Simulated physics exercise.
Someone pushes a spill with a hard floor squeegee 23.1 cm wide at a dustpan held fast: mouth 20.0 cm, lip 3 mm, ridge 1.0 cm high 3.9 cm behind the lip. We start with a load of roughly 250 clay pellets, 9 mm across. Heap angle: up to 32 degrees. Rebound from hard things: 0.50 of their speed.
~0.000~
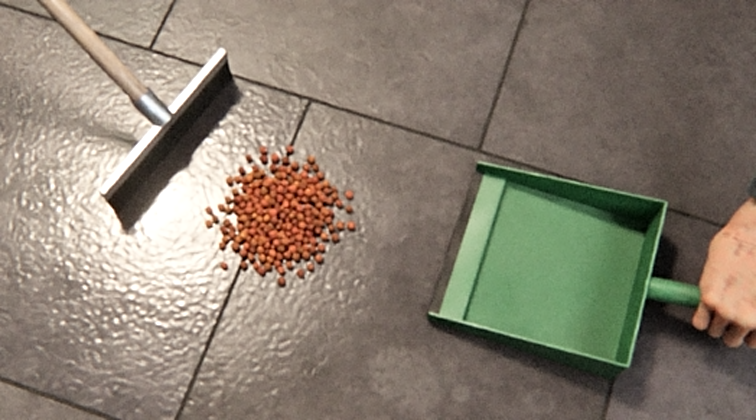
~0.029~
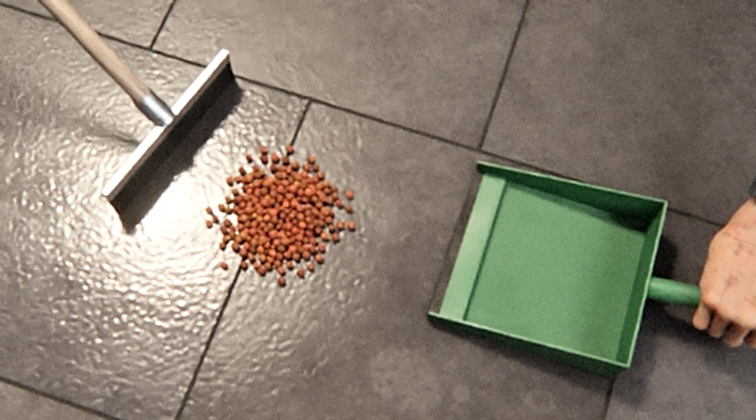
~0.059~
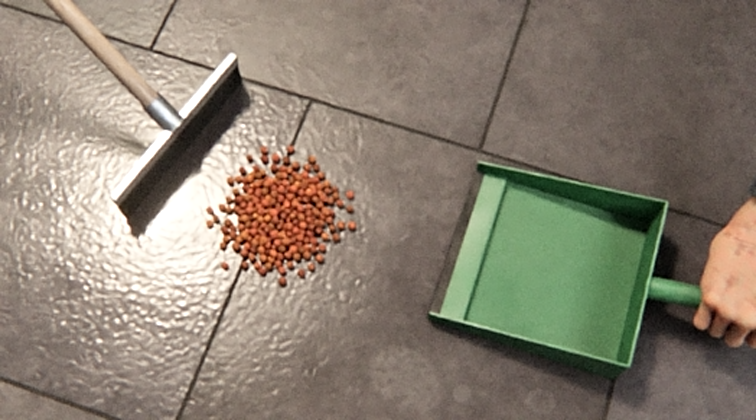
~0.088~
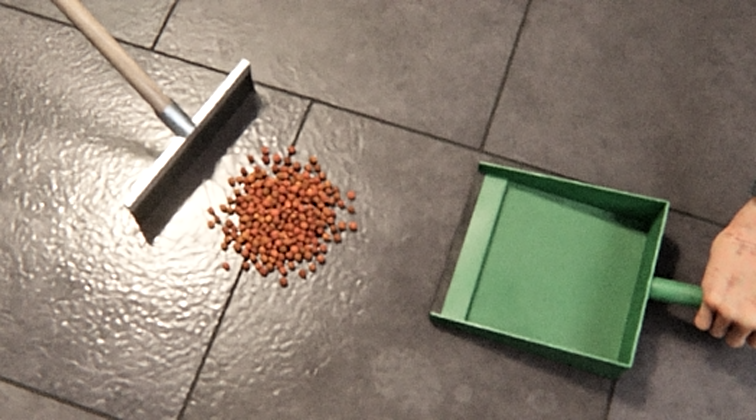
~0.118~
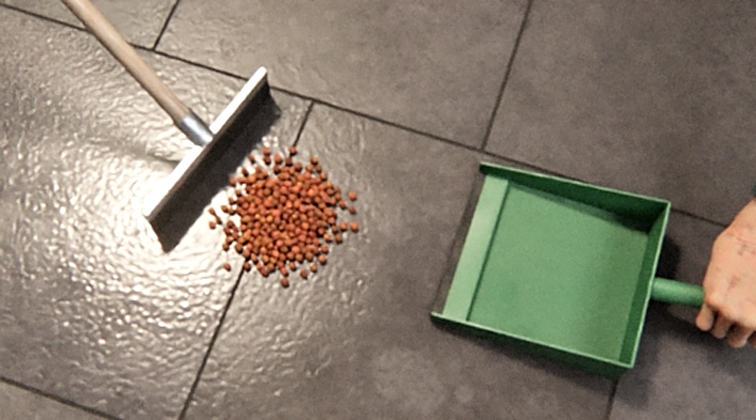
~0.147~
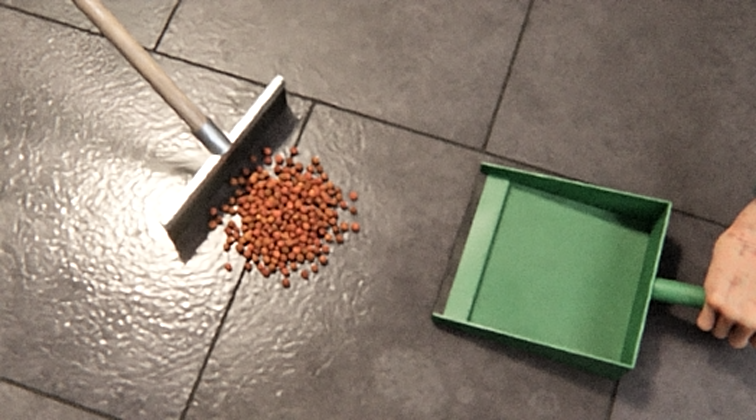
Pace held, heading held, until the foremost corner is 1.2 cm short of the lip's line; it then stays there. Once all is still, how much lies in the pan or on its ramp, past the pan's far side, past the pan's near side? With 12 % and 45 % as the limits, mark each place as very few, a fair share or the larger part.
My call: Pan: A fair share; far side: Very few; near side: A fair share.
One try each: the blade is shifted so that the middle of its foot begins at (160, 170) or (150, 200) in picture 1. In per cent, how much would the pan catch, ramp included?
First try about 30 per cent, second about 25 per cent.
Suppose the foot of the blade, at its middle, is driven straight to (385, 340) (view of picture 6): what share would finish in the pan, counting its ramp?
Share caught: Approx. 15 %.
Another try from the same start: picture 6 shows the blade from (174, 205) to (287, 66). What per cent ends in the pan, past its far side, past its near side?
Final per cent - pan 5, far 0, near 25.
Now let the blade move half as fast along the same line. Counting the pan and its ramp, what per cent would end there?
I'd guess it lands at about 20 per cent.
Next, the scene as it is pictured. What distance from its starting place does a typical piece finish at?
Somewhere around 22 centimetres.
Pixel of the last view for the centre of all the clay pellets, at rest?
At about (432, 303).
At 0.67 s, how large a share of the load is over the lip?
Some 25 per cent.
After 0.31 s, middle of the blade 16 cm from the lip; 0 % over the lip, far side 0 %, near side 20 %.
After 0.43 s, middle of the blade 7 cm from the lip; 0 % over the lip, far side 0 %, near side 30 %.
After 0.67 s, middle of the blade 4 cm from the lip; 25 % over the lip, far side 0 %, near side 40 %.
At rest (1.3 s), pan 25 %, far side 0 %, near side 40 %, in front of the lip or behind the blade 35 %.
